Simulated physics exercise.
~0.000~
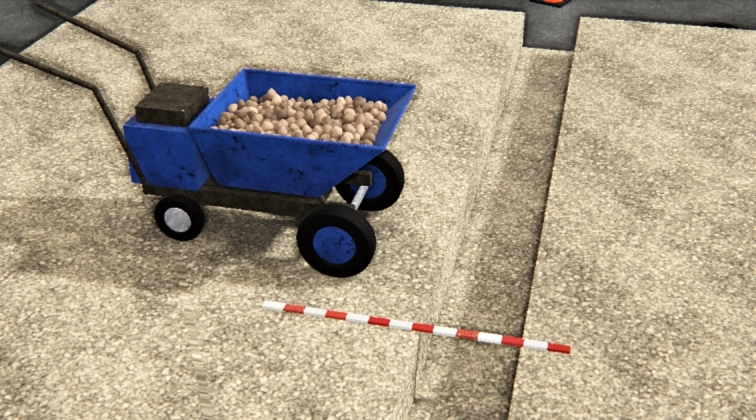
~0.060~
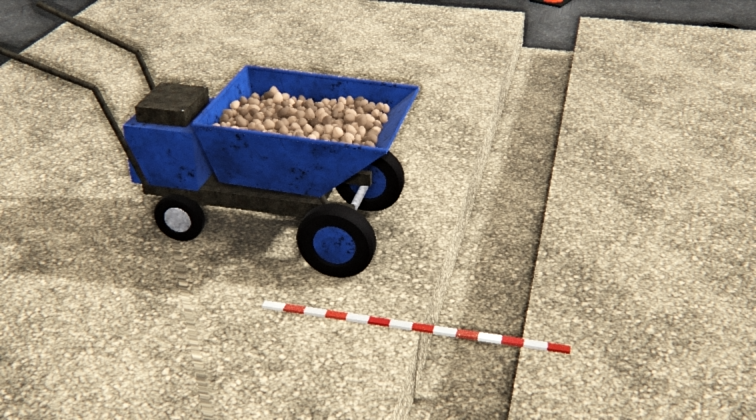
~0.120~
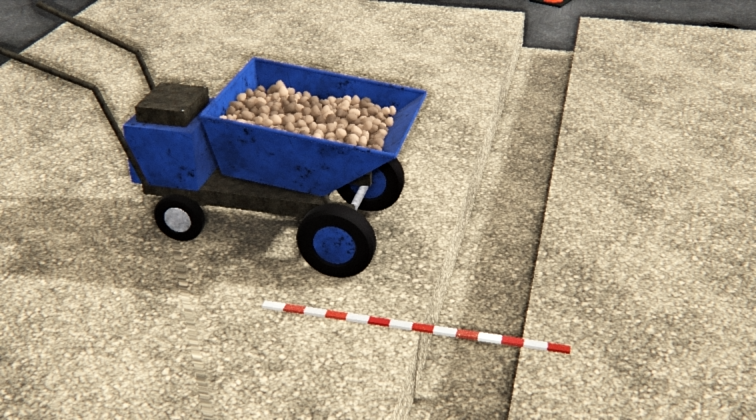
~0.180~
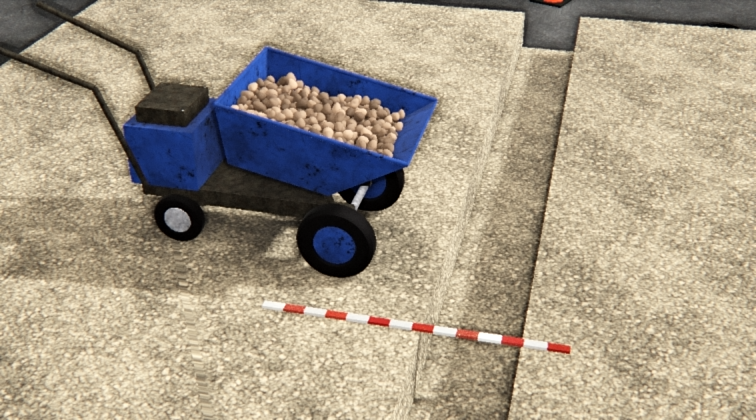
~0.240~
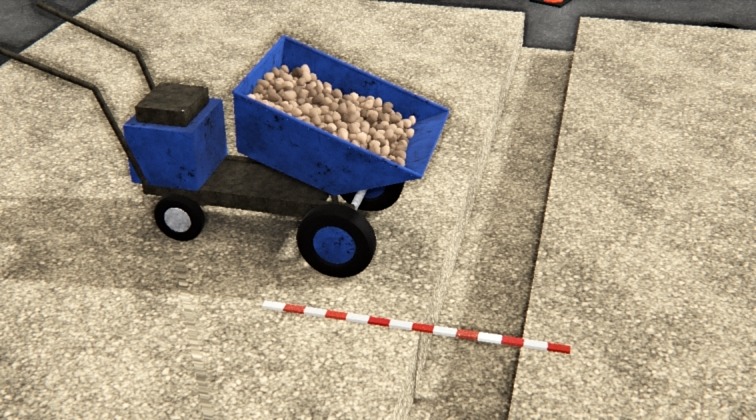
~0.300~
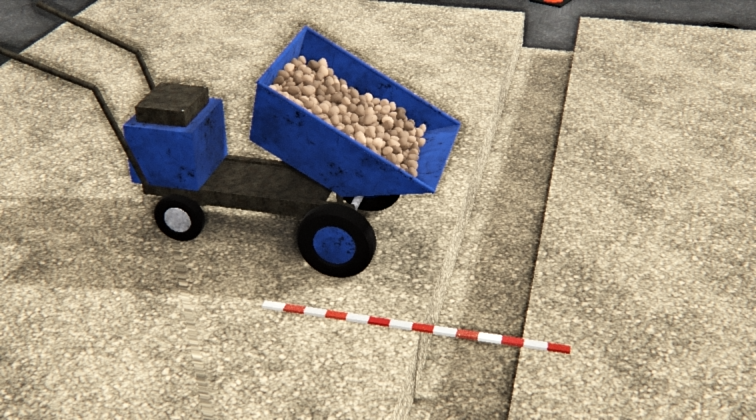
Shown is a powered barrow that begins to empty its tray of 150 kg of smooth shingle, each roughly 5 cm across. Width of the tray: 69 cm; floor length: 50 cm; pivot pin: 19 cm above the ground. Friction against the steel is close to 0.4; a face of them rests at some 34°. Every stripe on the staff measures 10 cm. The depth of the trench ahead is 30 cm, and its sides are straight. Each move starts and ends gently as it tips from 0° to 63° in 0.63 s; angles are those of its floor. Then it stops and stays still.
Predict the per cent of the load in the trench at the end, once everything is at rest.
Near 70 per cent.
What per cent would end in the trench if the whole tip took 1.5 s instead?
Expected share: Around 90%.
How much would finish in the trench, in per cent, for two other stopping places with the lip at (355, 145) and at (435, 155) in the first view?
That gives roughly 90 per cent and roughly 25 per cent.
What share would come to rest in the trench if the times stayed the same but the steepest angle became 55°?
The trench would hold about 75% of it.
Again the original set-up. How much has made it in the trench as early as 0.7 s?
By that point it's something like 15 in a hundred.
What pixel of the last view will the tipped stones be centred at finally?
Roughly (514, 296), I'd say.
After 0.5 s the floor is at 53°; 100 % in the tray; the foremost stones are at (441, 204).
After 0.7 s the floor is at 63°; 84 % in the tray, 16 % in the trench; the foremost stones are at (523, 265).
After 1.1 s the floor is at 63°; 24 % in the tray, 47 % in the trench, 29 % past the trench; the foremost stones are at (676, 290).
After 3.0 s the floor is at 63°; 0 % in the tray, 70 % in the trench, 30 % past the trench; the foremost stones are past the picture's edge.
